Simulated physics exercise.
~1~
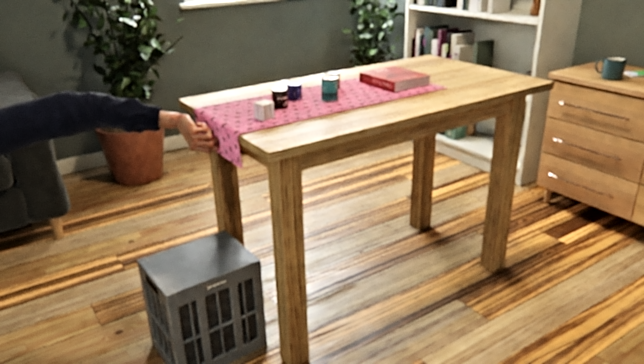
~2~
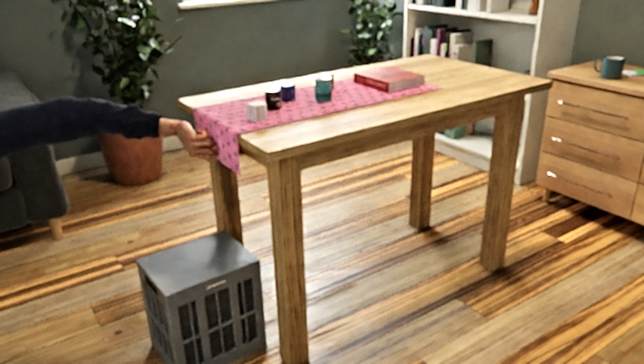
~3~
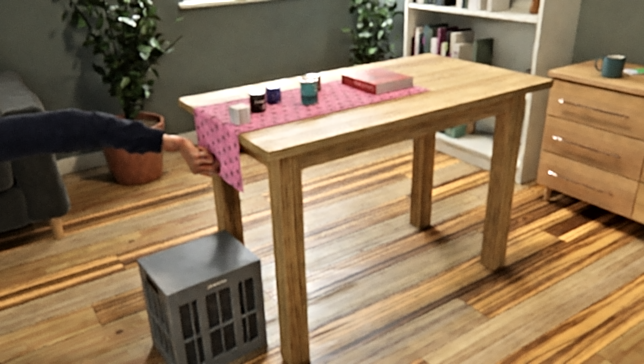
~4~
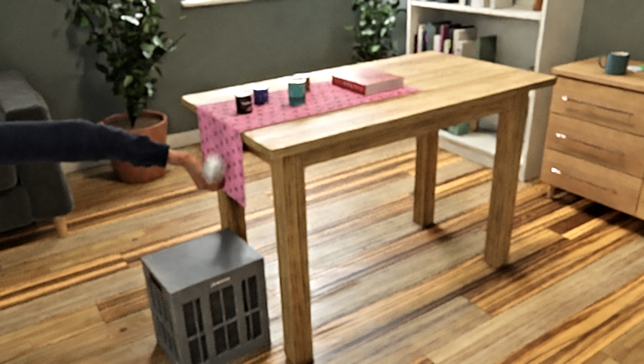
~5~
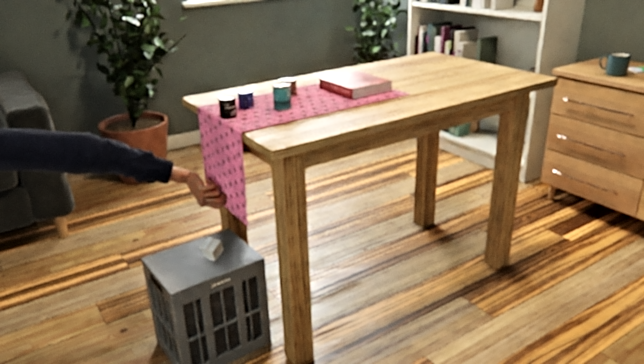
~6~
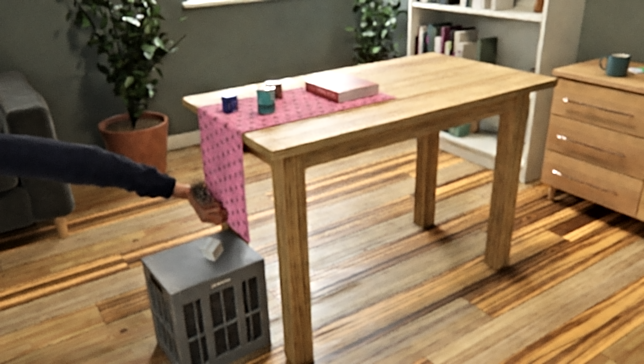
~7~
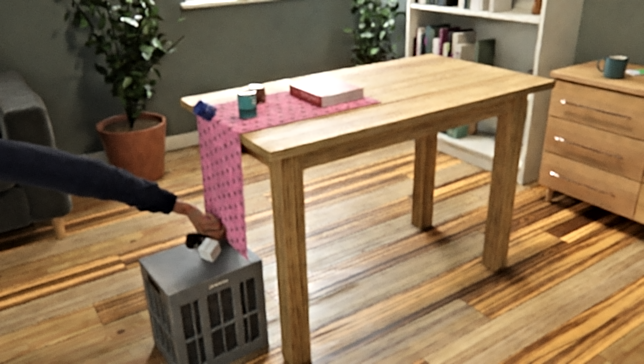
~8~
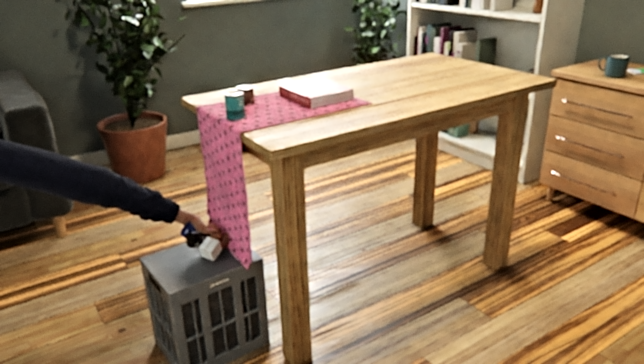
A pink table runner hangs over the left end of a wooden table, seen from slightly above in a room with plants, a bookcase and a drawer unit. On the cloth stand a white cube, black and blue pots, a turquoise can, a red book and another small item, with a grey crate on the floor below. A dark-sleeved arm at left pulls the cloth steadily down, drawing everything leftward. The white cube tips off first and lands on the crate, then the black pot follows, then the blue pot. Finally the hem reaches the crate, while the turquoise can stays upright near the edge.
